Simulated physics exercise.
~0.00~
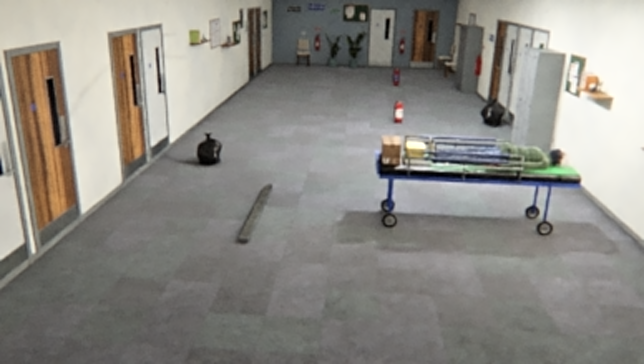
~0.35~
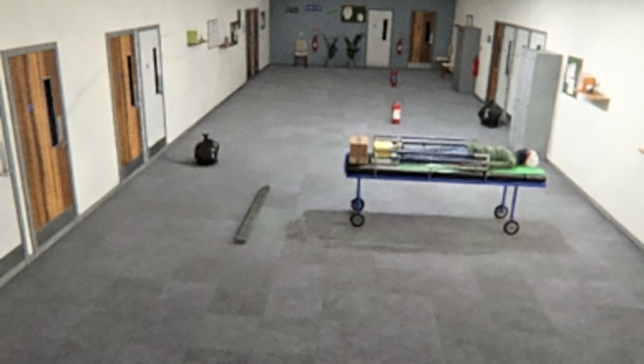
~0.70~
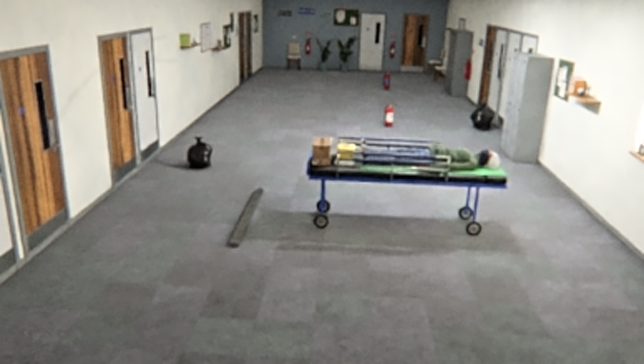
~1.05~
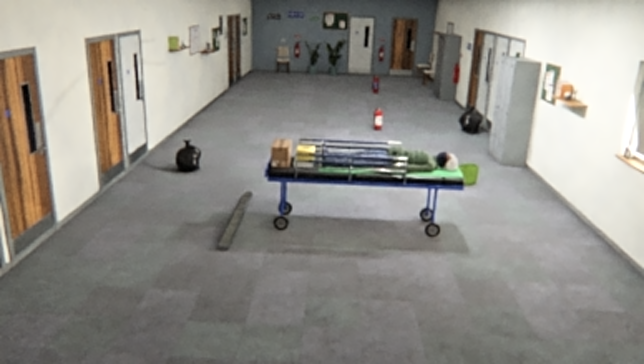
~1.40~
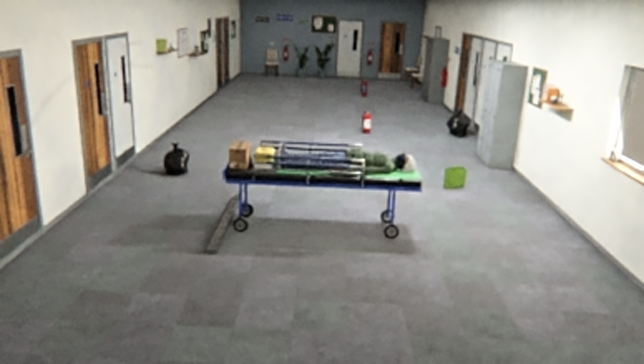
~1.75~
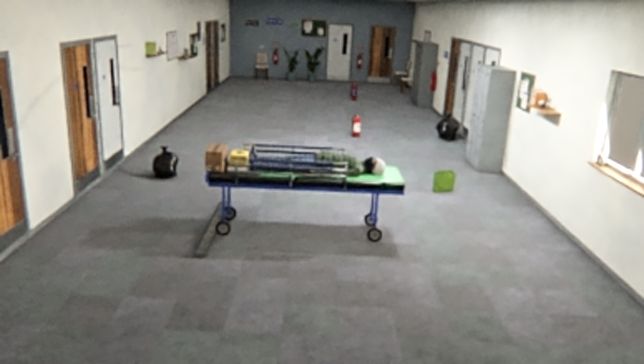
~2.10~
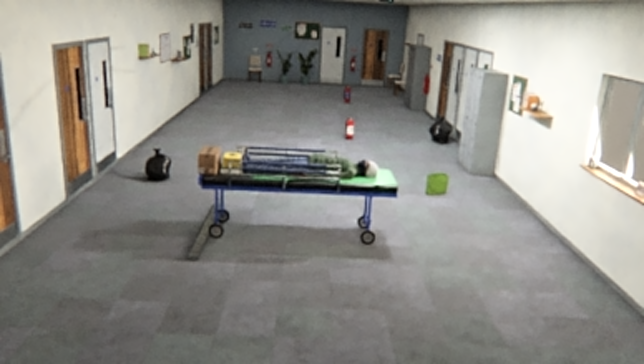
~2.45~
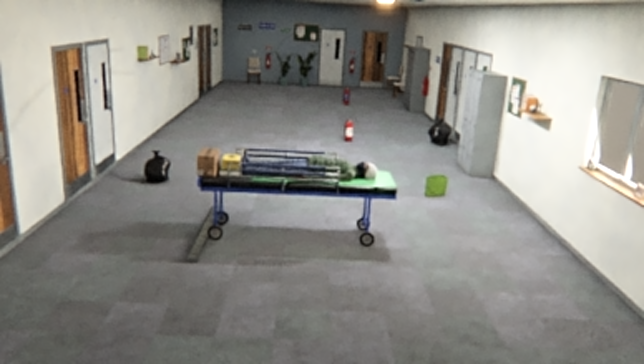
A person lies on a wheeled stretcher that rolls left and stops, the kit staying aboard.
